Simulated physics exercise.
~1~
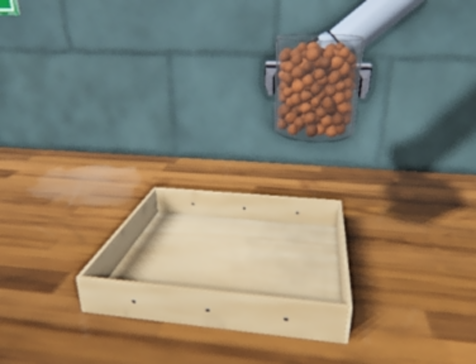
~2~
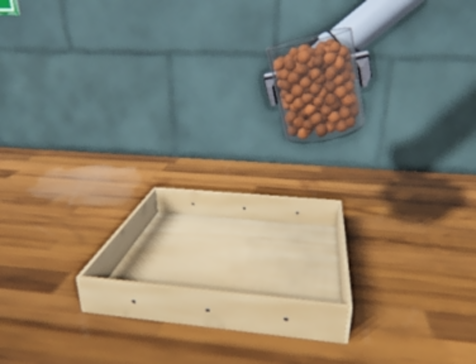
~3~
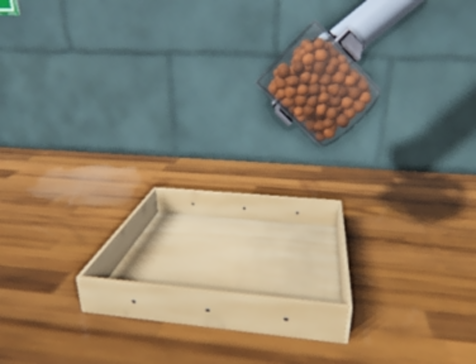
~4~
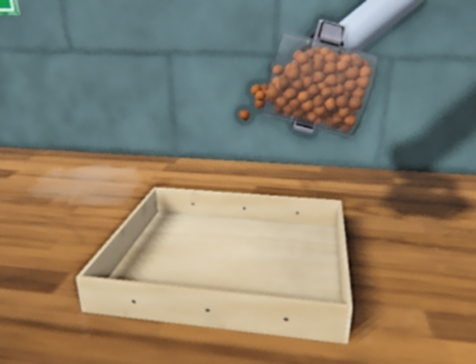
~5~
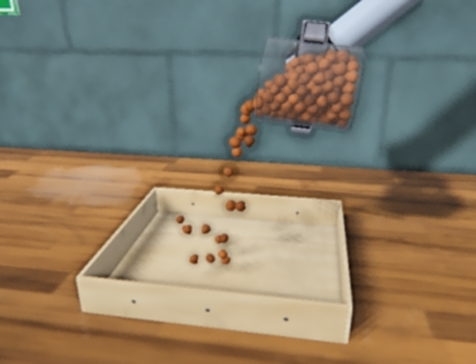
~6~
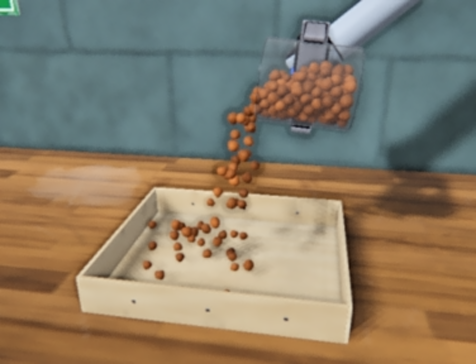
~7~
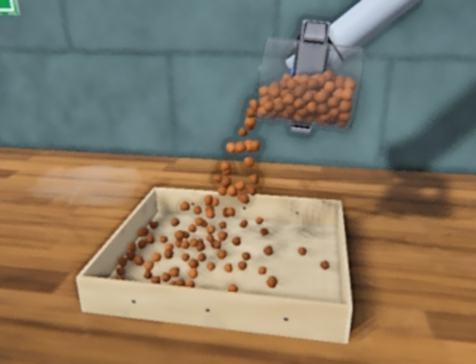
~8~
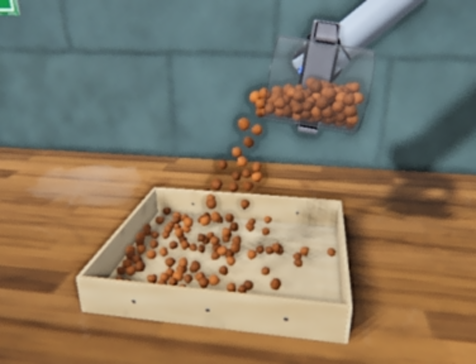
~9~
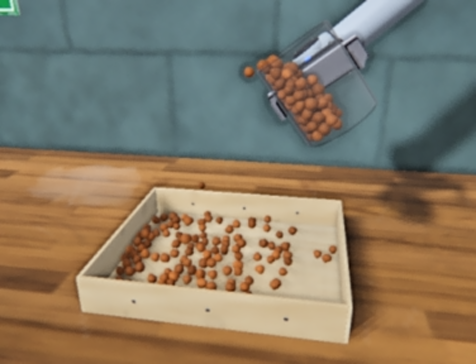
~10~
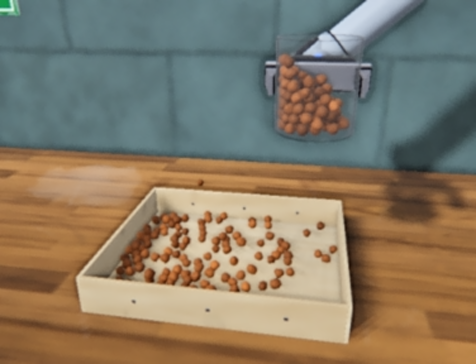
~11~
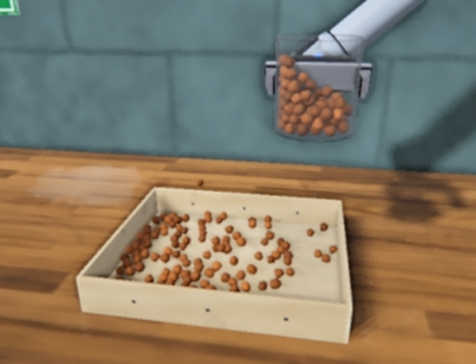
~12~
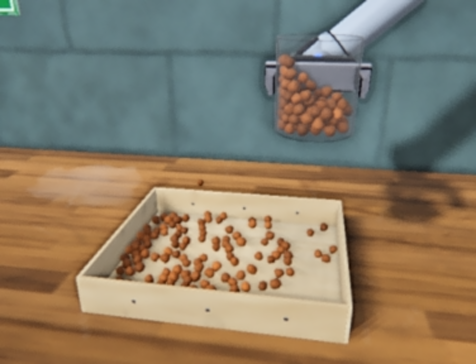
A robot arm tipping a clear cup of hazelnuts leftward, scattering roughly half into a wooden tray, then returning the cup upright.
